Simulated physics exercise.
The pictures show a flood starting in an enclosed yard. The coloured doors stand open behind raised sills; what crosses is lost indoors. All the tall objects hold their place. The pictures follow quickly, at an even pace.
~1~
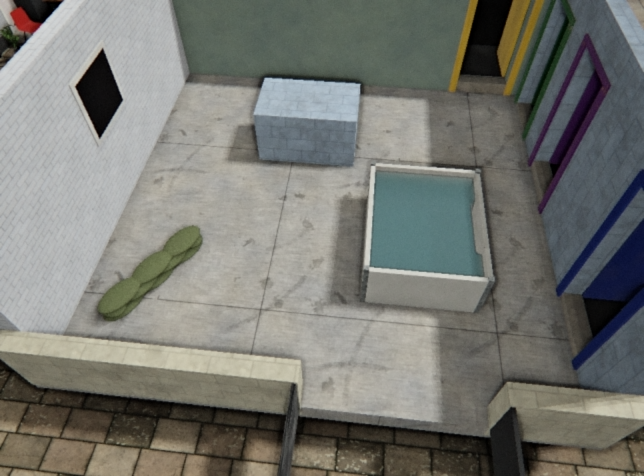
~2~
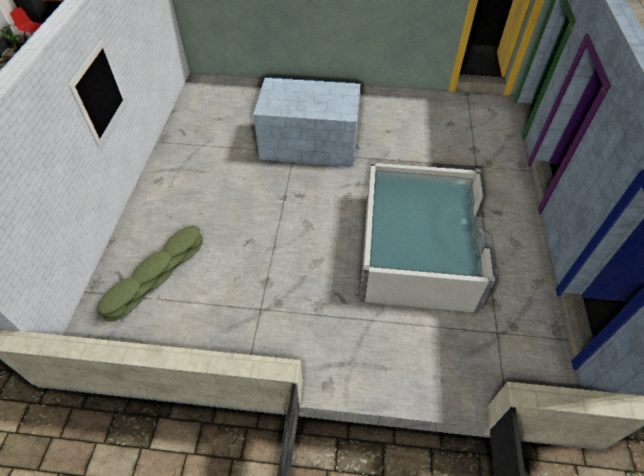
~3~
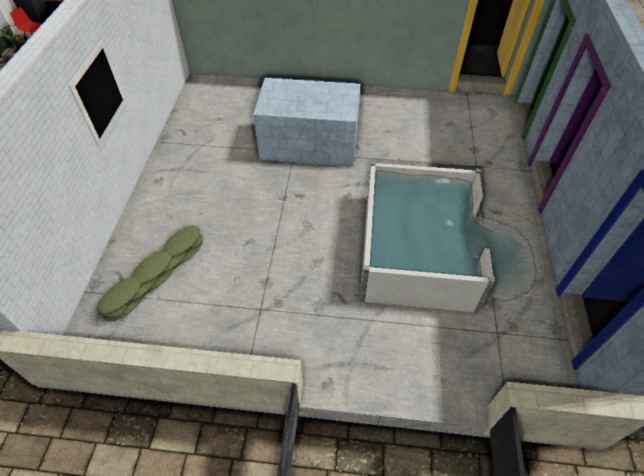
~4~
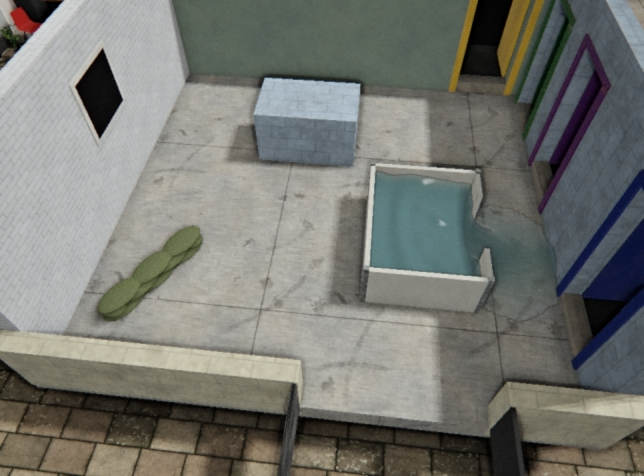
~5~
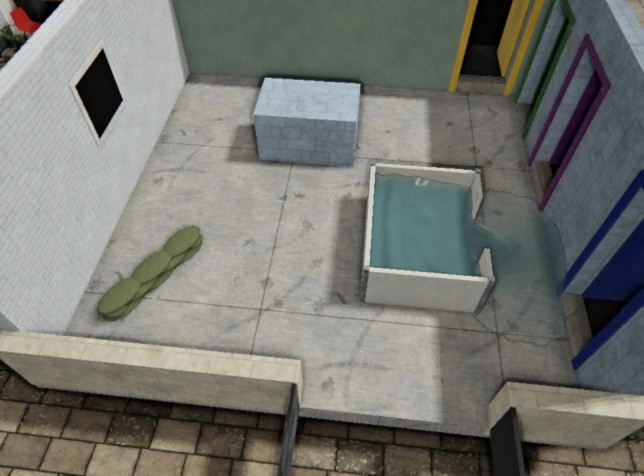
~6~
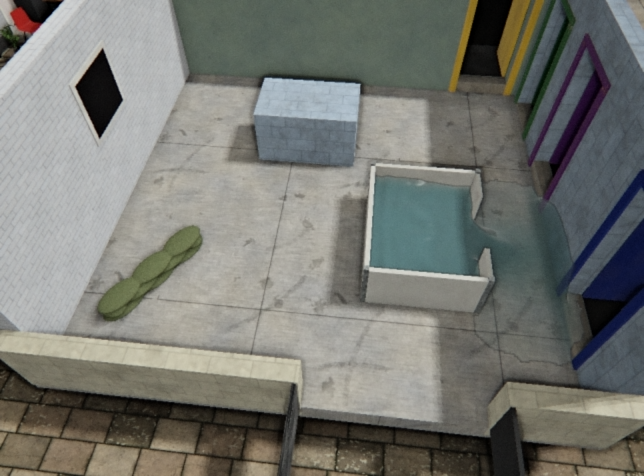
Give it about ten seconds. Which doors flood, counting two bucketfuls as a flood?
One by one: The blue door floods; the green door floods; the yellow door holds within the limit; the purple door holds within the limit.
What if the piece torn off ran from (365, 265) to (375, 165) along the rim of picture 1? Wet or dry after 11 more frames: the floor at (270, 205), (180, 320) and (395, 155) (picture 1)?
As listed: Flooded, flooded, not flooded.
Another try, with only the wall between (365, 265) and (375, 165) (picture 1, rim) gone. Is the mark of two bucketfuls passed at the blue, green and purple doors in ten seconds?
One by one: Blue keeps below it, green floods, purple keeps below it.
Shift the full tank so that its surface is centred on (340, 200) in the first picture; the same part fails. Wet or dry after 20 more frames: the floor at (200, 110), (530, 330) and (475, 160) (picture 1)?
In that order: Not flooded, flooded, under water.
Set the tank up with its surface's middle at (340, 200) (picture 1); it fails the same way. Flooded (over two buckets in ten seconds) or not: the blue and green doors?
Then: Blue floods; green lets more in.
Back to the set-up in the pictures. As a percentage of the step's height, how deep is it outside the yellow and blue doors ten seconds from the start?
Roughly 30 per cent, then 50 per cent.
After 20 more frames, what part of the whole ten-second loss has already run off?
About 35 per cent.
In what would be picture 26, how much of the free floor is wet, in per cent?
Near 45 in a hundred.
A moment on, water covers 15 % of the floor; the blue door under two buckets in, the green door not reached, the yellow door not reached, the purple door wet at the sill, nothing in.
Next, water covers 25 % of the floor; the blue door over two buckets in, the green door wet at the sill, nothing in, the yellow door wet at the sill, nothing in, the purple door wet at the sill, nothing in.
Then, water covers 45 % of the floor; the blue door over two buckets in, the green door under two buckets in, the yellow door wet at the sill, nothing in, the purple door under two buckets in.
Later, water covers 65 % of the floor; the blue door over two buckets in, the green door over two buckets in, the yellow door under two buckets in, the purple door under two buckets in.
In the end, water covers 95 % of the floor; the blue door over two buckets in, the green door over two buckets in, the yellow door under two buckets in, the purple door under two buckets in.
